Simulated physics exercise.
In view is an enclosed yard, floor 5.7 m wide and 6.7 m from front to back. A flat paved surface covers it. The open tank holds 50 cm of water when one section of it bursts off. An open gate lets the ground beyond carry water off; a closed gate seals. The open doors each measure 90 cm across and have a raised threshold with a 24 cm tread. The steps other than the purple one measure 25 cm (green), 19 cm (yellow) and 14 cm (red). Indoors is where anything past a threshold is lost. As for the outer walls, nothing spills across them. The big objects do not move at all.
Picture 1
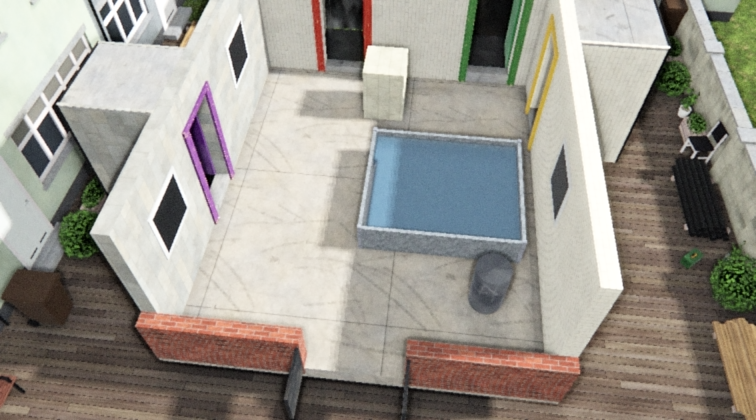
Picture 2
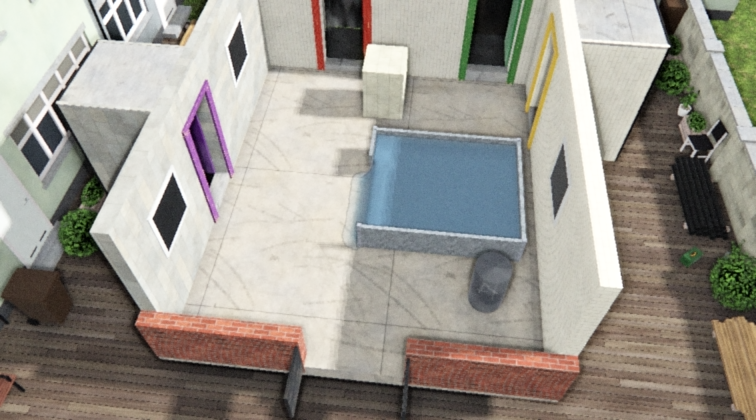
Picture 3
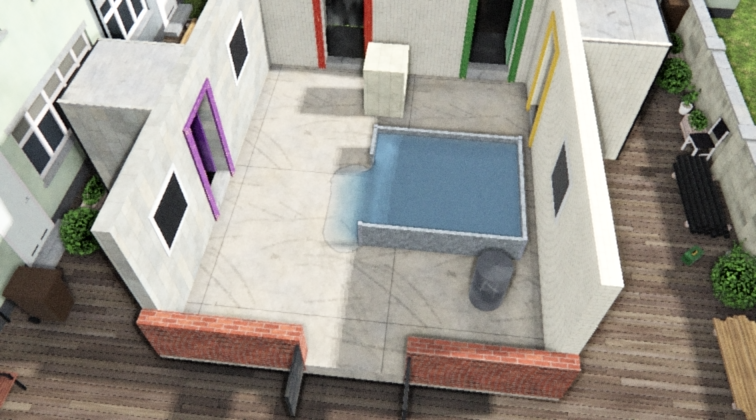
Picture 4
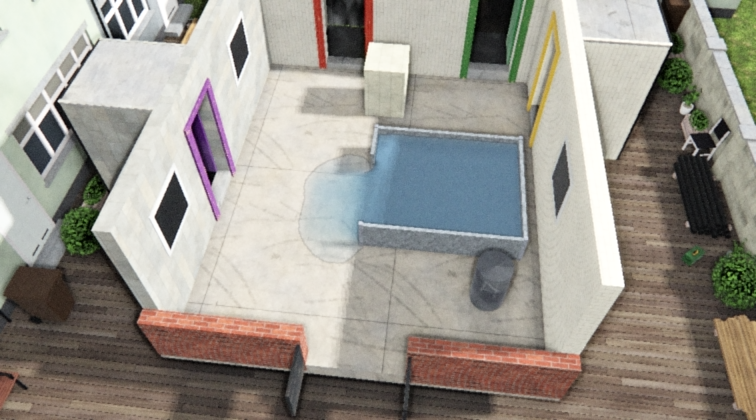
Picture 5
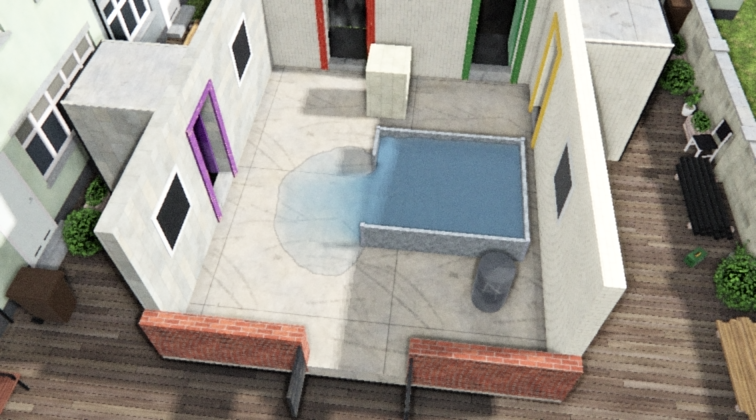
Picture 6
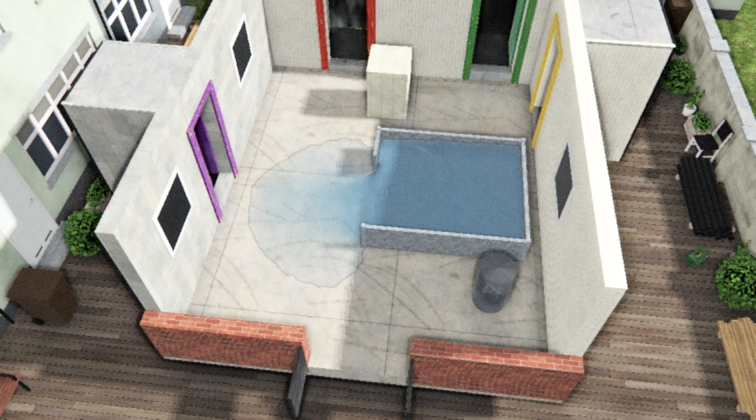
In a walled yard with a pale paved floor, the left side of a raised pool opened up, and water poured out and spread leftward across the paving in a widening, rounded sheet.
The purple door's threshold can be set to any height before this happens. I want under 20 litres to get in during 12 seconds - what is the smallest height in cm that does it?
You would need about 24 cm.
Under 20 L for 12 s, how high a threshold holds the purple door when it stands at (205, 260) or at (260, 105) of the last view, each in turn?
About 19 cm, then about 7.0 cm.
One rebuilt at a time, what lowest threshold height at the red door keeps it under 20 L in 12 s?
Door red, min height approx. 8.0 cm.
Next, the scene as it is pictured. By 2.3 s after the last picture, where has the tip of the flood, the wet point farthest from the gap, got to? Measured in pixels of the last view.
I'd put the front's tip around (275, 66).
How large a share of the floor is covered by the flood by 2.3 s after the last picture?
Close to 40 per cent of it is wet.
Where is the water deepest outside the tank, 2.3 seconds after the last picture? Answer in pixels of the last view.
(179, 337).
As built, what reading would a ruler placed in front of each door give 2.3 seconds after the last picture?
Centimetres: Green = 0, purple = 28, yellow = 0, red = 0.
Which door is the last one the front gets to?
I'd say the yellow one.
Then, 0.7 s after the last picture water covers 30 % of the floor, deepest (28 cm) near (224, 210); 28 cm at the purple door, 9 litres in over its 17 cm threshold.
Then, 2.3 s after the last picture water covers 40 % of the floor, deepest (35 cm) near (179, 337); 28 cm at the purple door, 82 litres in over its 17 cm threshold.
Then, 11.3 s after the last picture water covers 100 % of the floor, deepest (11 cm) near (524, 229); 8 cm at the purple door, 117 litres in over its 17 cm threshold.
At the purple door as built, the water peaked near 30 cm, 1.9 s after the last picture.
Run again over the same 12 s with other heights there, 59 litres in over 20.5 cm, 4 litres over 27.5 cm. The limit of 20 litres is kept from about 24 cm up.
